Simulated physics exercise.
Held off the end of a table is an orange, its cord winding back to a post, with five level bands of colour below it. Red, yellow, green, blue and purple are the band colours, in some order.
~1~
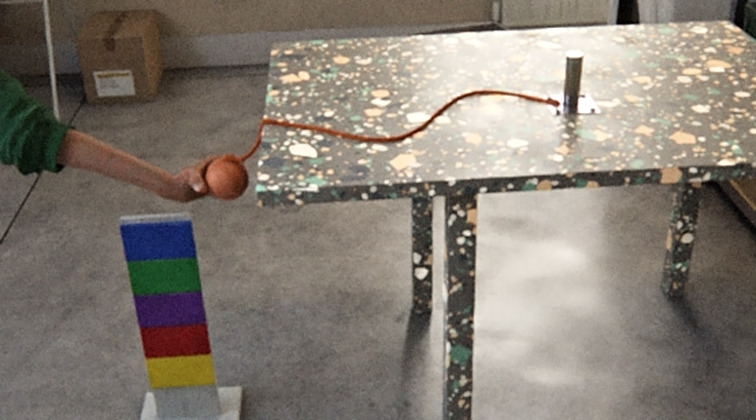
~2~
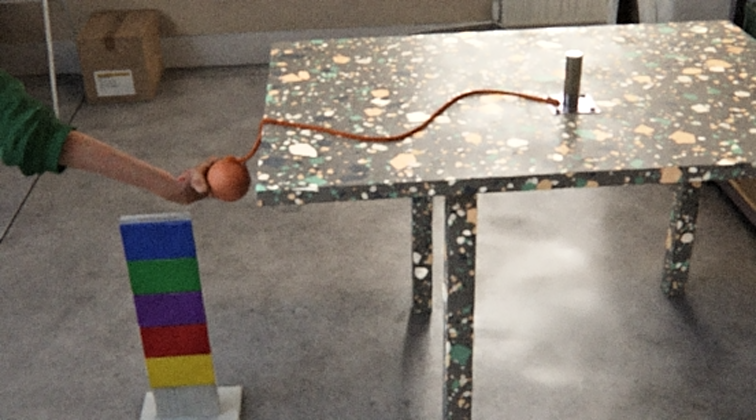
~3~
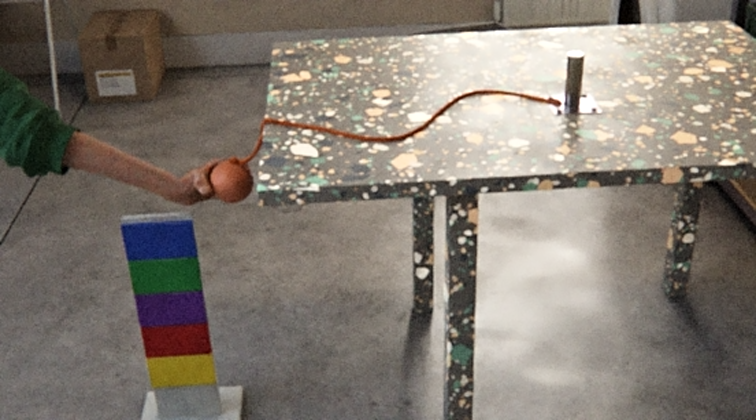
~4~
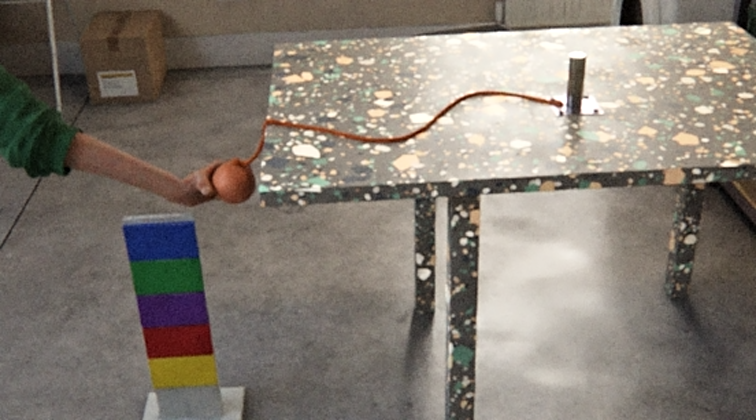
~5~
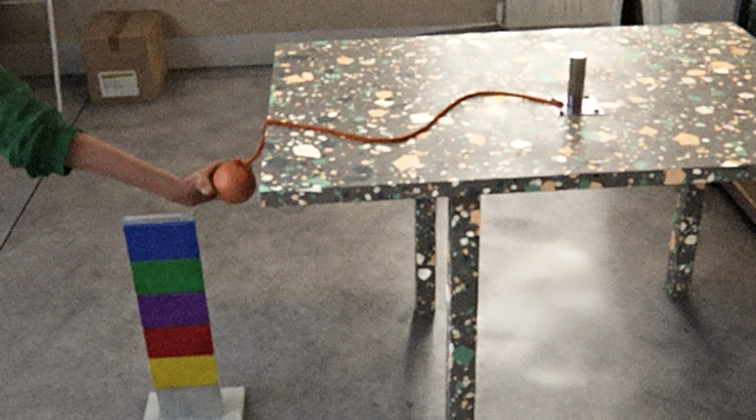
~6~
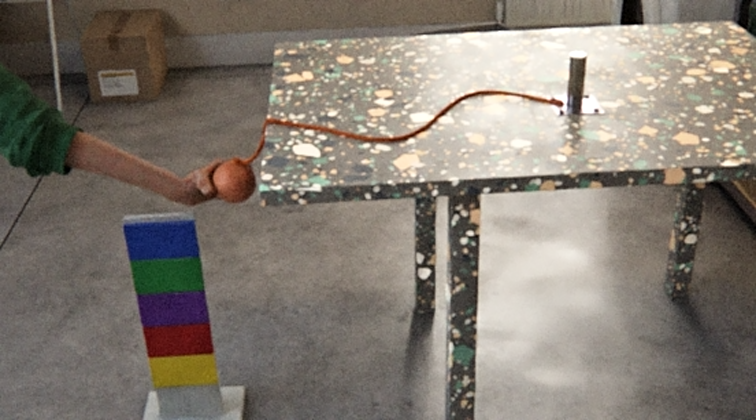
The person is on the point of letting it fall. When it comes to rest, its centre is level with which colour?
The green one.
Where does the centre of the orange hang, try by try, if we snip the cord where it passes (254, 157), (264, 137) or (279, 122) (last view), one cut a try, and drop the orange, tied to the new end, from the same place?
In order, it comes to rest around (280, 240), (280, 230) and (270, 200).
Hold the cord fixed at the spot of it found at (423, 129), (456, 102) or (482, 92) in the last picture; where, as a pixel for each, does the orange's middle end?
Approximately (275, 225), (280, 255) and (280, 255) respectively.
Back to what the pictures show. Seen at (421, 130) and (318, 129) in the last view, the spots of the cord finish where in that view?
The first one ends up at (358, 116) and the second one at (268, 146).
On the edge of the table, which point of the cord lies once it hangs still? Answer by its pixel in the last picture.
About (336, 132).
Early on, orange near (247, 266); level with green.
Midway, orange near (300, 264); level with green.
Near the end, orange near (269, 266); level with green.
Finally, orange near (277, 267); level with green. Its middle rests at the green band.
